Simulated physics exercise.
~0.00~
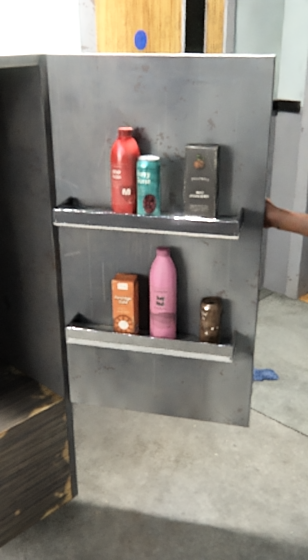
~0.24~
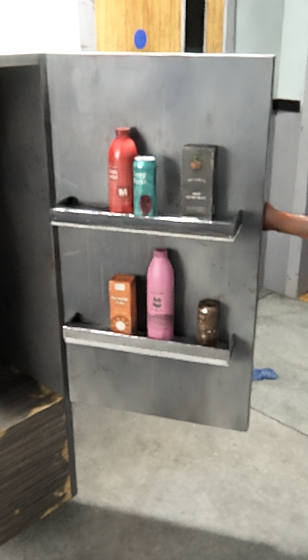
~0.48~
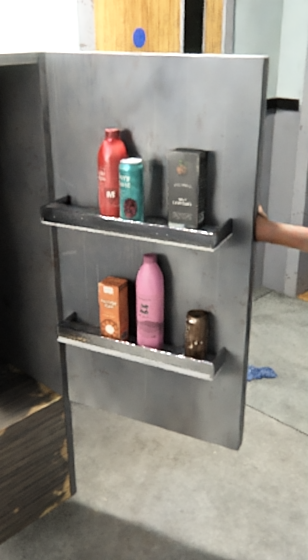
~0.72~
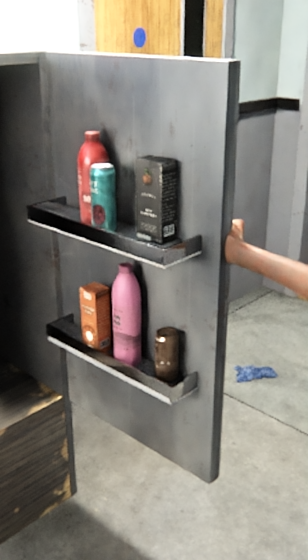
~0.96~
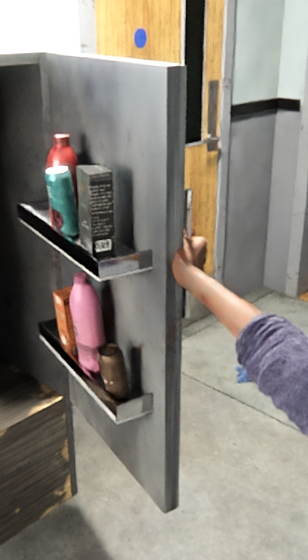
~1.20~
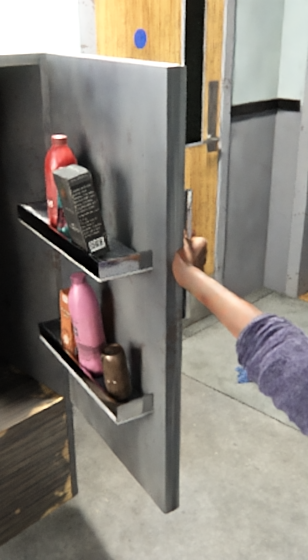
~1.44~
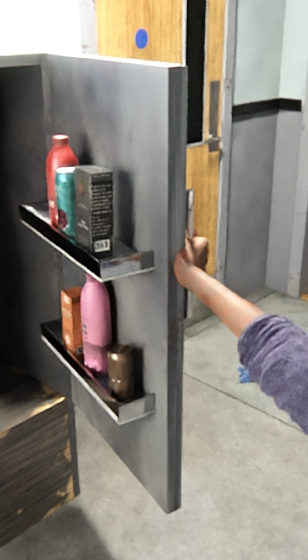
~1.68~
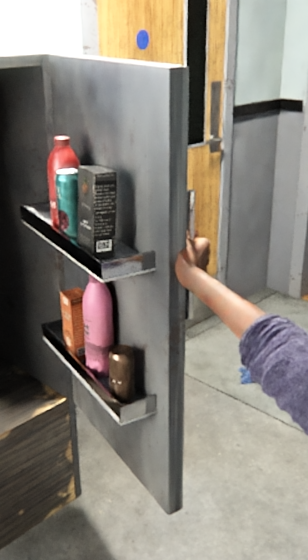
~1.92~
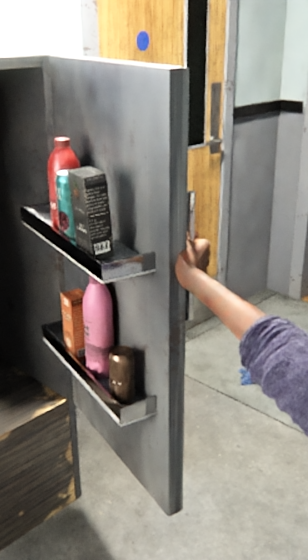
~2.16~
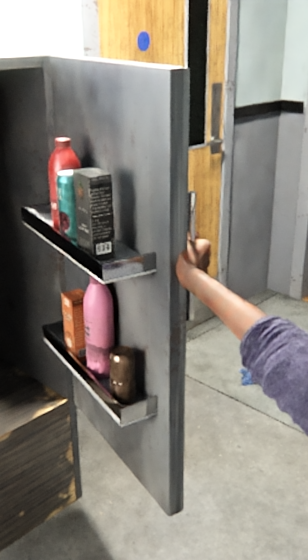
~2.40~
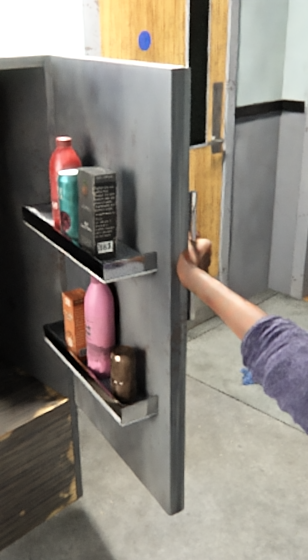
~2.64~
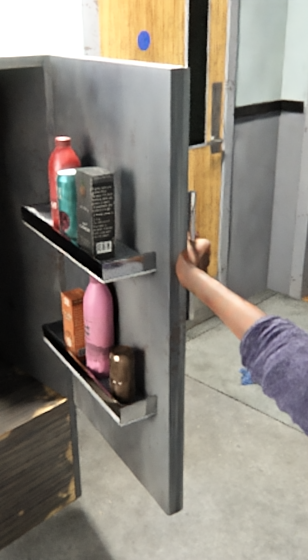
In this clip, a hand swings a grey door with two racks of bottles, cans and cartons to the left and stops it abruptly, making the black carton and some other items rock briefly before everything settles upright on the racks.
